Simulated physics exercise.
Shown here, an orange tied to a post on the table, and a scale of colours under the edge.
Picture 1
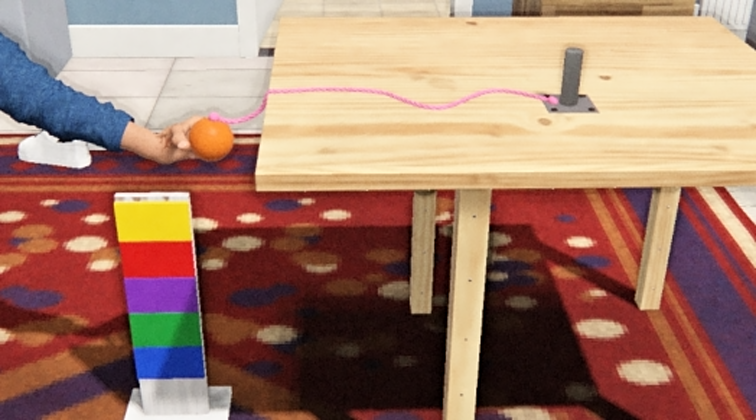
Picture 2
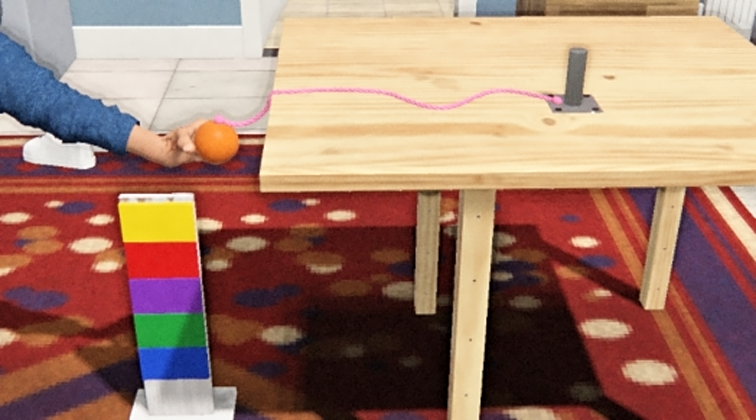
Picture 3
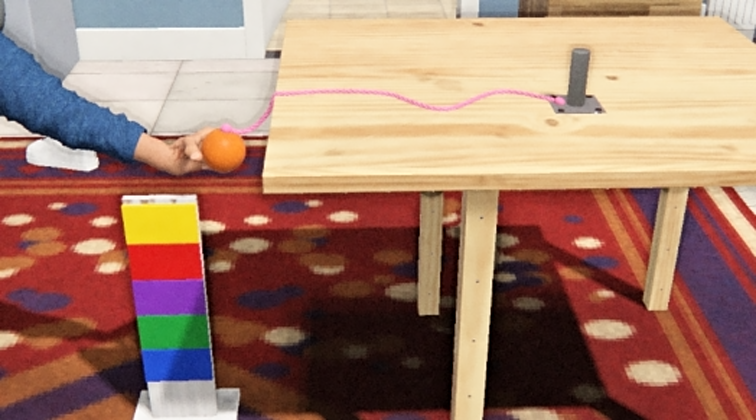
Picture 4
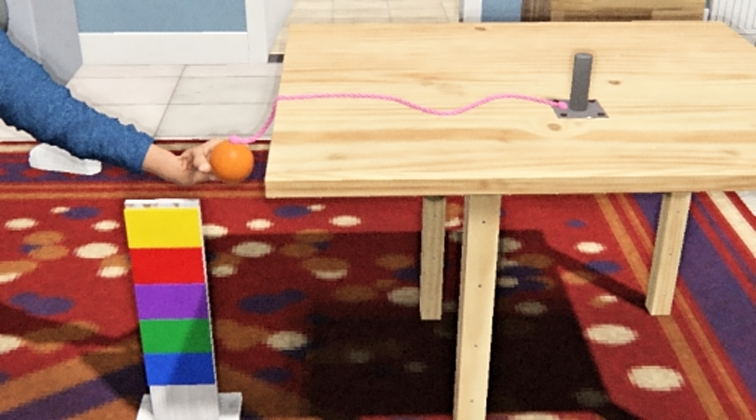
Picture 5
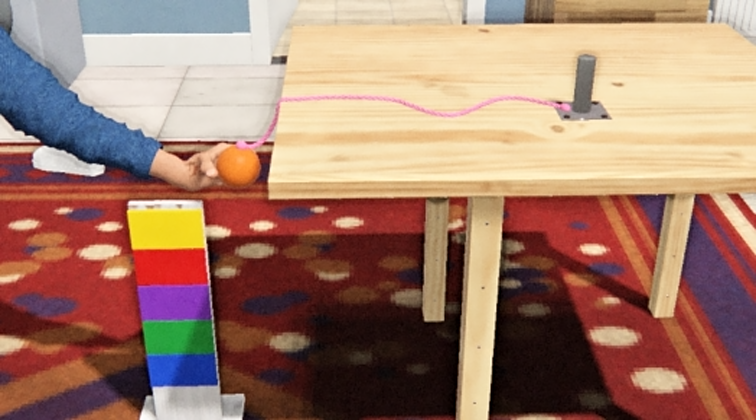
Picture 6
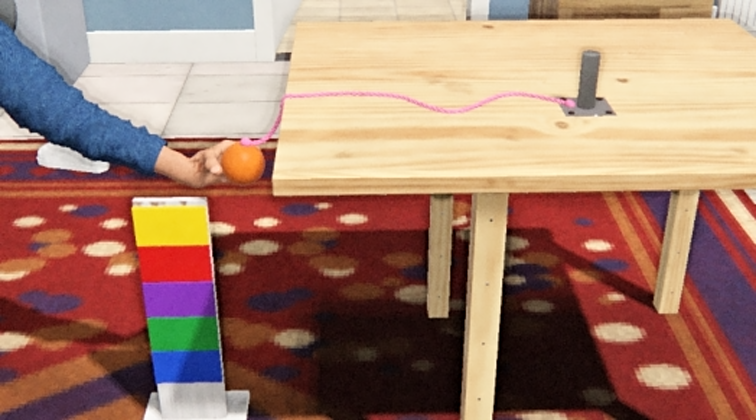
At first, a hand holds an orange beside the left edge of a wooden table, with a pink cord running from it to a grey post on top and a striped colour scale standing below. The hand then moves the orange slightly down and to the right, still holding it near the edge.
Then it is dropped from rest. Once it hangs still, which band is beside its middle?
At yellow.
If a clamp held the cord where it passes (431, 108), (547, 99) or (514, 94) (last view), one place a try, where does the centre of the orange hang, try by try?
The places are (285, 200), (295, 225) and (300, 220).
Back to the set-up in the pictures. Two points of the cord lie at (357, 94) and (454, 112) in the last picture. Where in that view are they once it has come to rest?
They go to (312, 100) and to (425, 103).
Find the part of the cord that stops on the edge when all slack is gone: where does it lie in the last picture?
That spot is around (329, 94).
Soon after, orange near (325, 225); level with yellow.
After that, orange near (305, 229); level with yellow.
In the end, orange near (296, 229); level with yellow. Its centre hangs level with the yellow band.
